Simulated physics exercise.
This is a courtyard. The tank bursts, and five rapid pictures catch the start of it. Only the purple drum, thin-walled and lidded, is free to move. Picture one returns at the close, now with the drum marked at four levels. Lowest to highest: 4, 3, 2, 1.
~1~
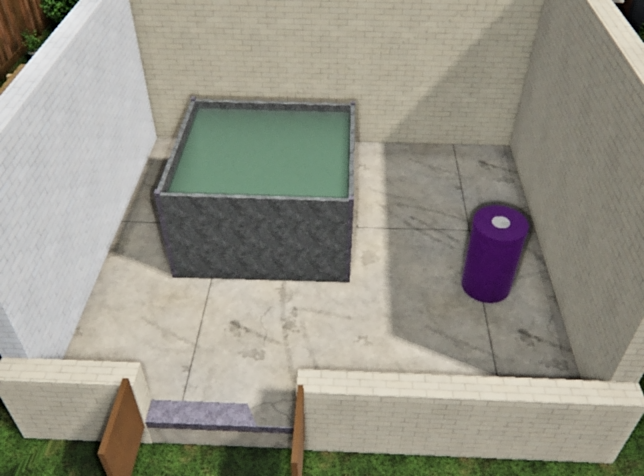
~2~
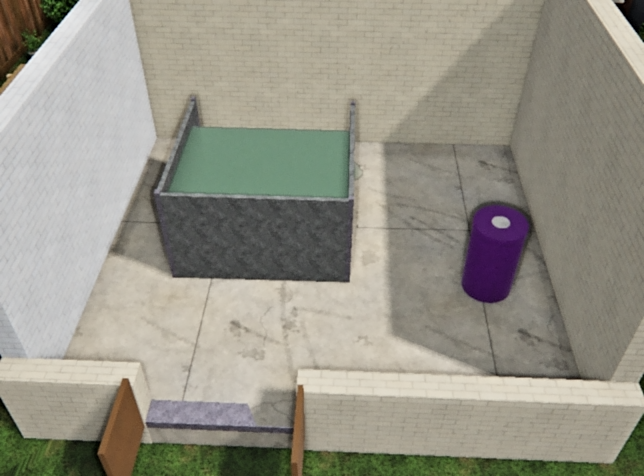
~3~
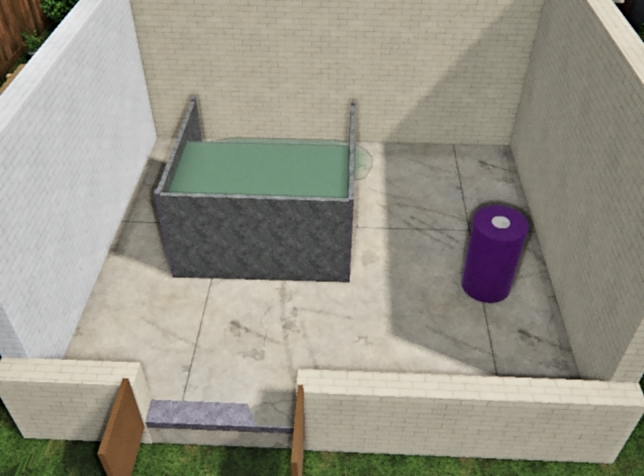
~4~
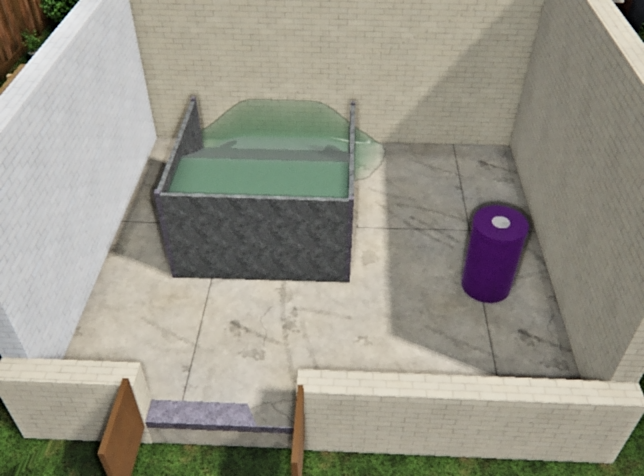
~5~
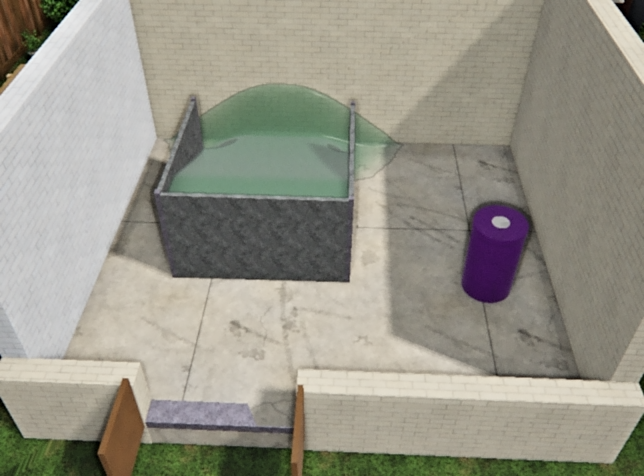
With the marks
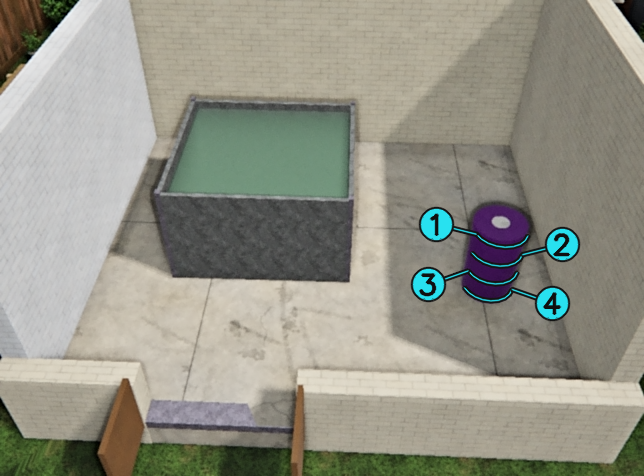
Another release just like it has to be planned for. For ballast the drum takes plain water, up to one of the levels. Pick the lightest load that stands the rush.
2 will do.
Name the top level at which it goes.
The answer is 3.
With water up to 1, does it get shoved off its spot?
No, that is safe.
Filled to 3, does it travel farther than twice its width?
No, less.
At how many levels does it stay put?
Two of the four.
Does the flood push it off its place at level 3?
Yes, that goes wrong.
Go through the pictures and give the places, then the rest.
Lid of the purple drum at (502, 222); tank full, its middle at (265, 151); open gate at (219, 369), in the first frame.
Water covers 5 % of the ground, mostly out of sight from here, in the second frame.
In the third frame, 11 % of the ground under water, its edge towards the drum at (366, 165).
In the fourth frame, 12 % of the ground under water, its edge towards the drum at (370, 168).
Lid of the purple drum at (502, 222); 13 % of the ground under water, its edge towards the drum at (370, 168), in the fifth frame.
In cyan, 1 at (505, 247); 2 at (500, 266); 3 at (495, 283); 4 at (490, 300); from the bottom up 4, 3, 2, 1.
With 1, it does not move.
With 2, it does not move.
With 3, it is pushed about its own width away.
With 4, it is pushed about 4 times its own width away.
